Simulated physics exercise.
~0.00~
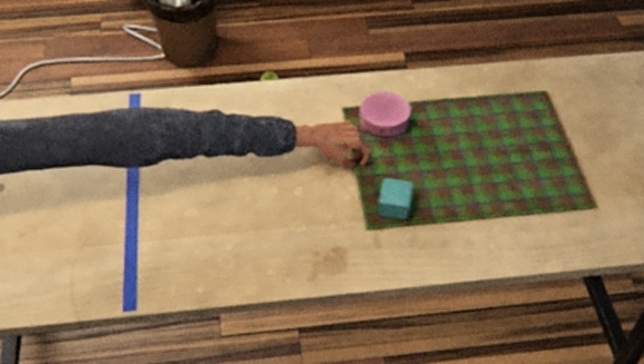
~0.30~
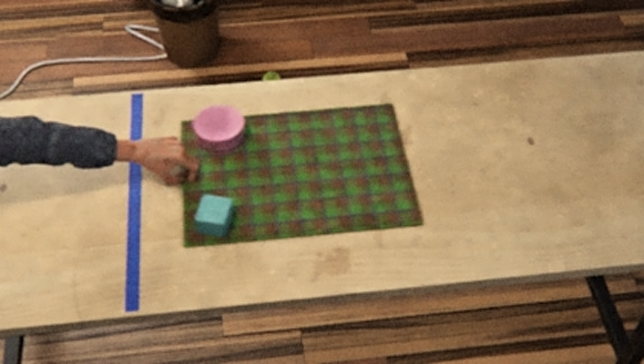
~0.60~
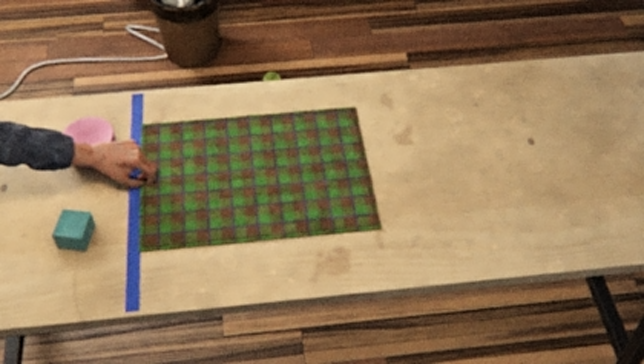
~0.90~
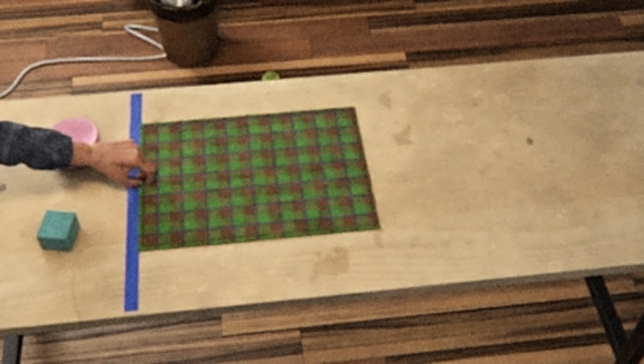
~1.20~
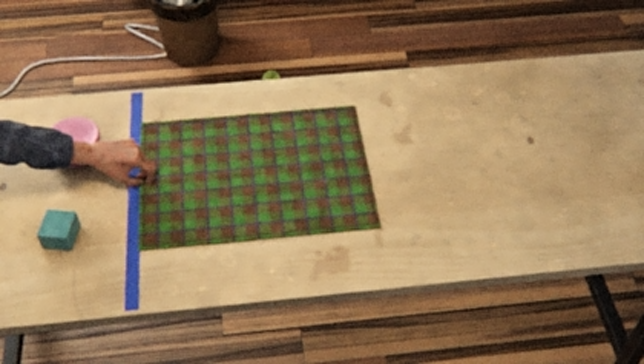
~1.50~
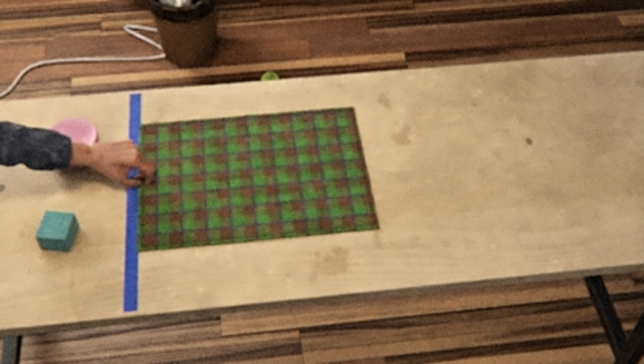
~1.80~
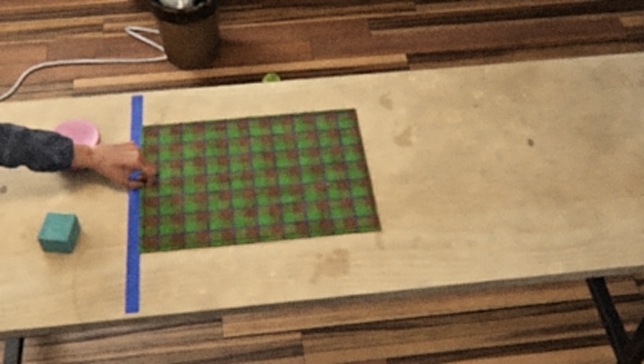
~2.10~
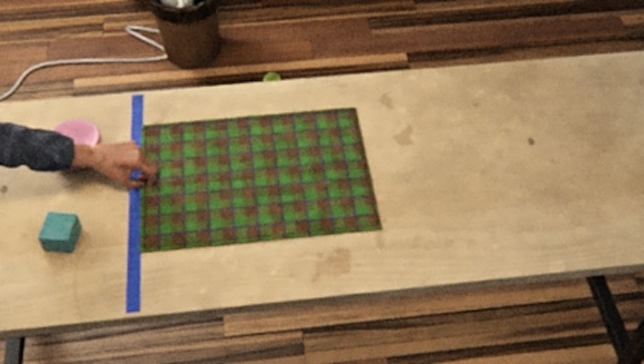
A hand dragged a green and brown checked cloth left across a table, carrying a pink tub and a turquoise block, then stopped at the blue tape, and both objects slid off the front edge and came to rest beyond the tape.
